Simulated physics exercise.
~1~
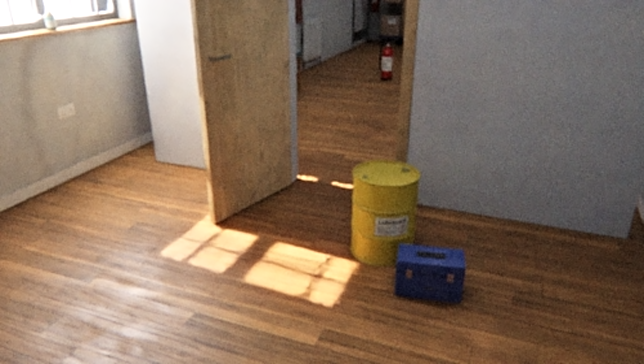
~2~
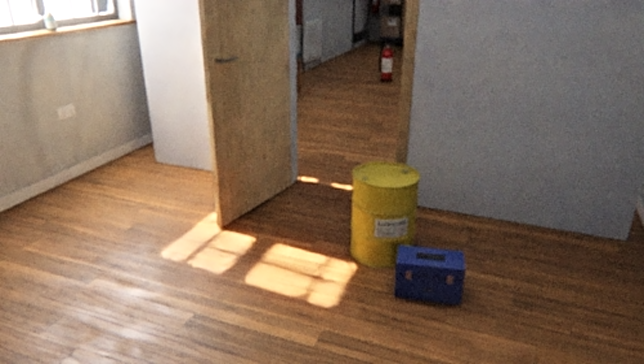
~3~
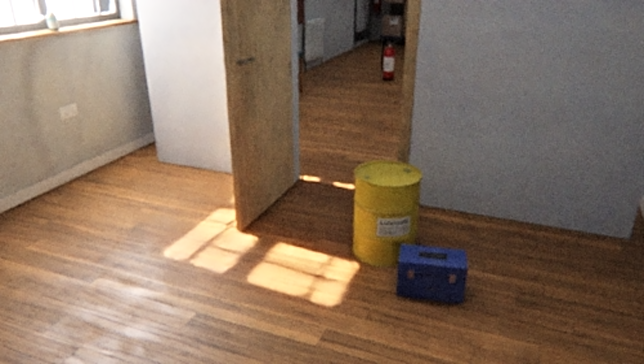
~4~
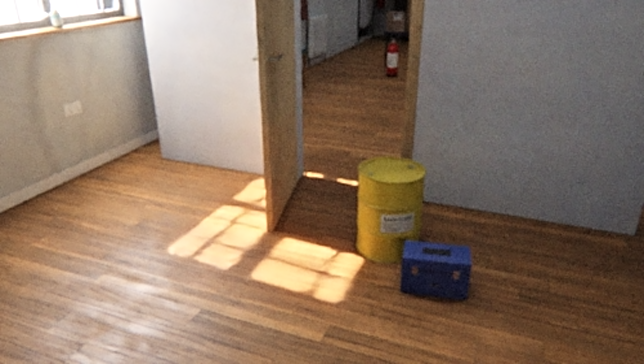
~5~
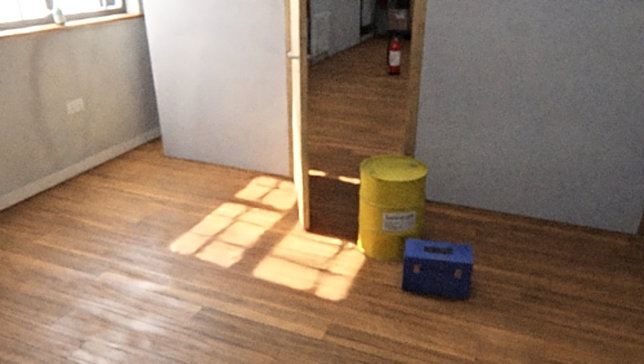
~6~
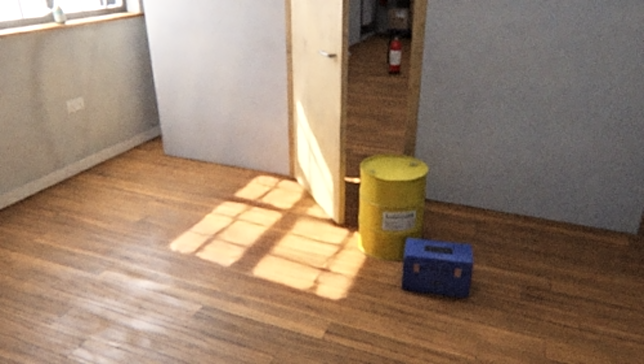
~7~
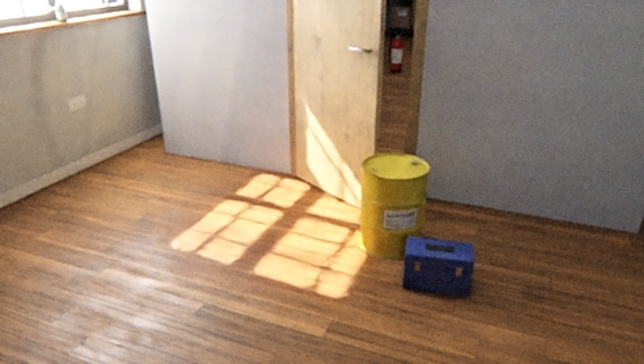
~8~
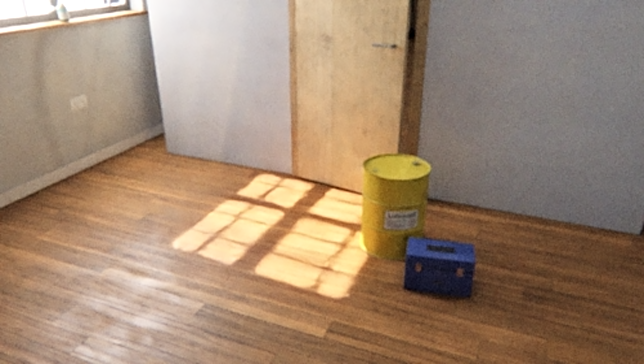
The open wooden door swings shut behind the yellow drum and blue toolbox, which stay put.
